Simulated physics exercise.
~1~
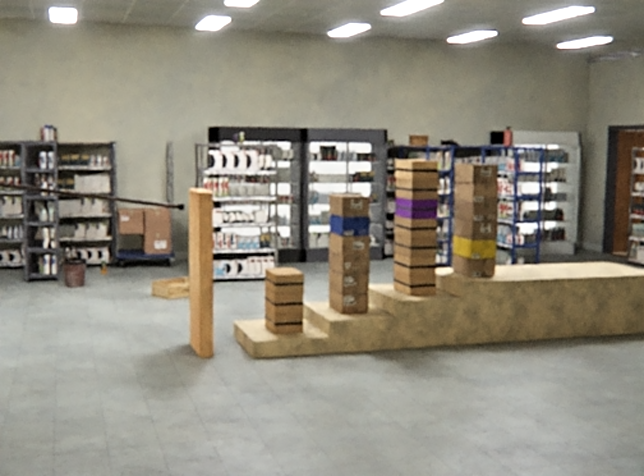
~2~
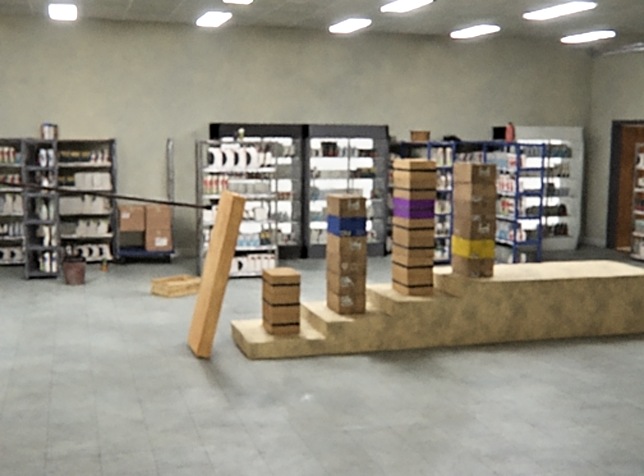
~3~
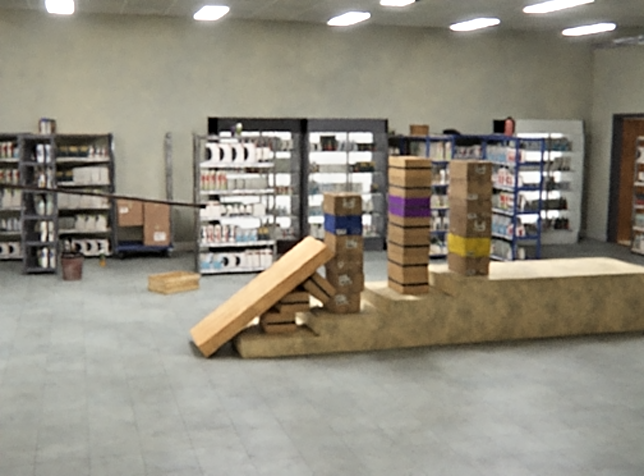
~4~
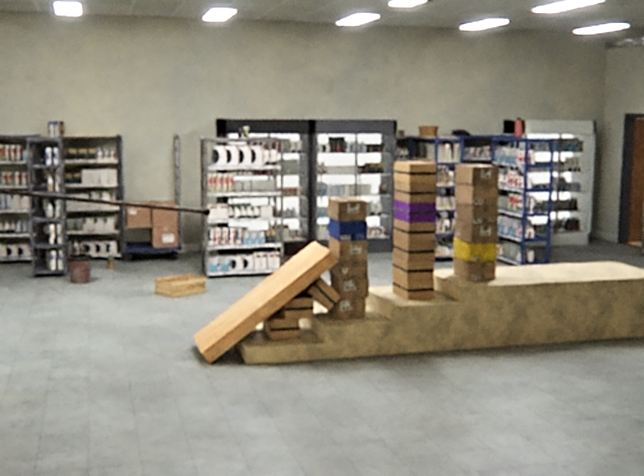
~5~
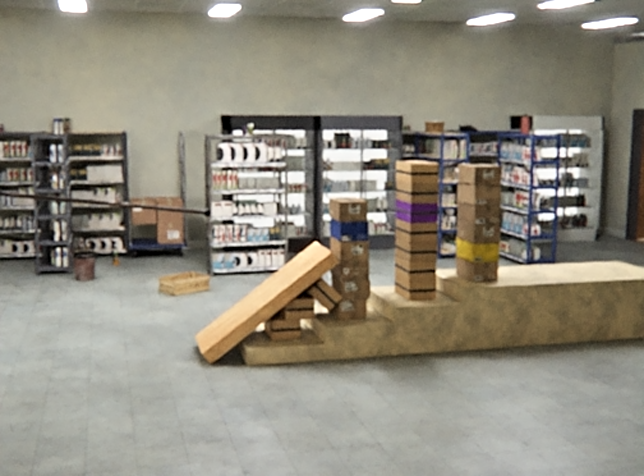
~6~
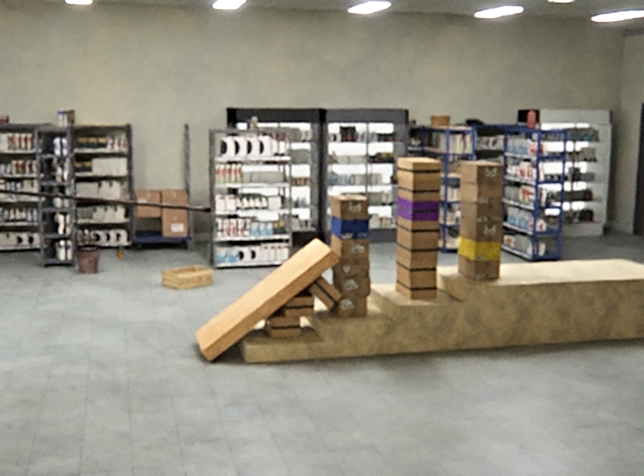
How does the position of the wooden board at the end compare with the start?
At the start the board stands upright on the floor, and at the end it leans to the right, resting against the parcels of the shortest stack.
